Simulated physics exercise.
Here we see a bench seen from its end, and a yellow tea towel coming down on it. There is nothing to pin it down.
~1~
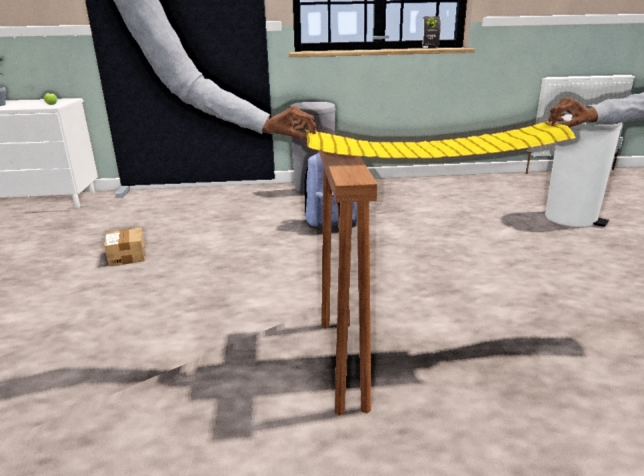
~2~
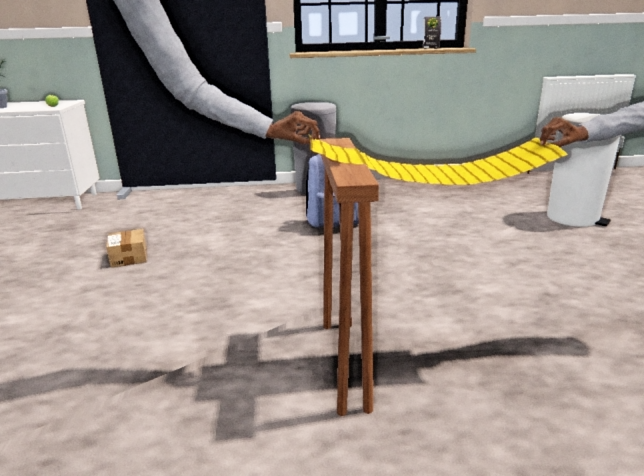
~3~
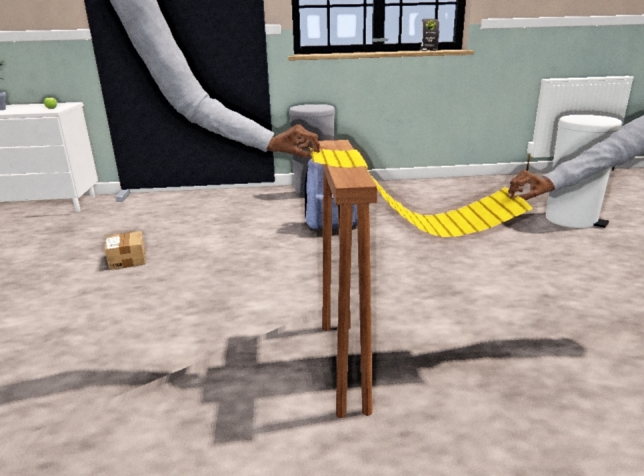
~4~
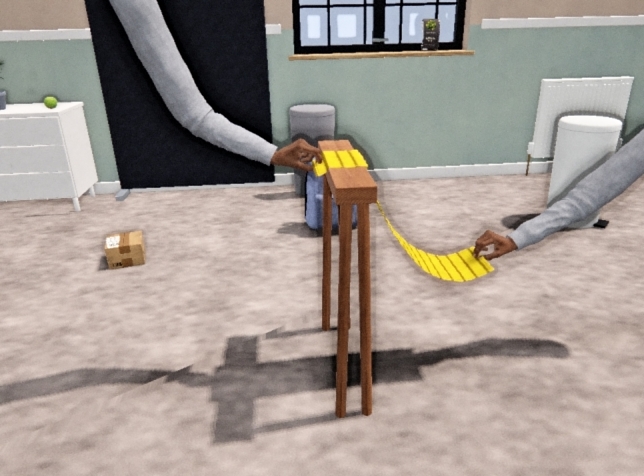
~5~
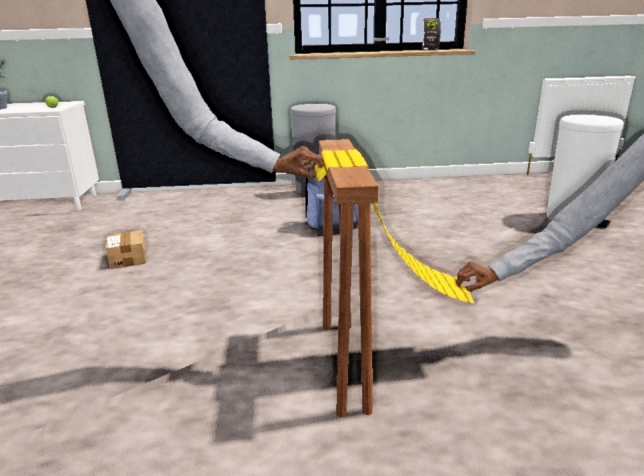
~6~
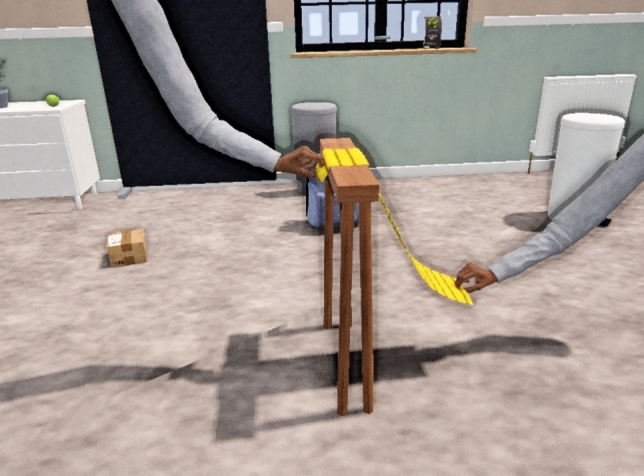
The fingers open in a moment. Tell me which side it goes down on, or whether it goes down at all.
I reckon it will give way to the right.
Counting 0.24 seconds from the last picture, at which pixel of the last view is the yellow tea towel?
(391, 250).
Then, 0.24 s on from there, tea towel sliding right.
Then, 0.44 s on from there, tea towel clear of the top and falling near (393, 332).
Then, 0.68 s on from there, tea towel in a heap on the floor near (392, 359).
In the end, tea towel in a heap on the floor near (392, 360). The yellow tea towel is pulled rightwards.
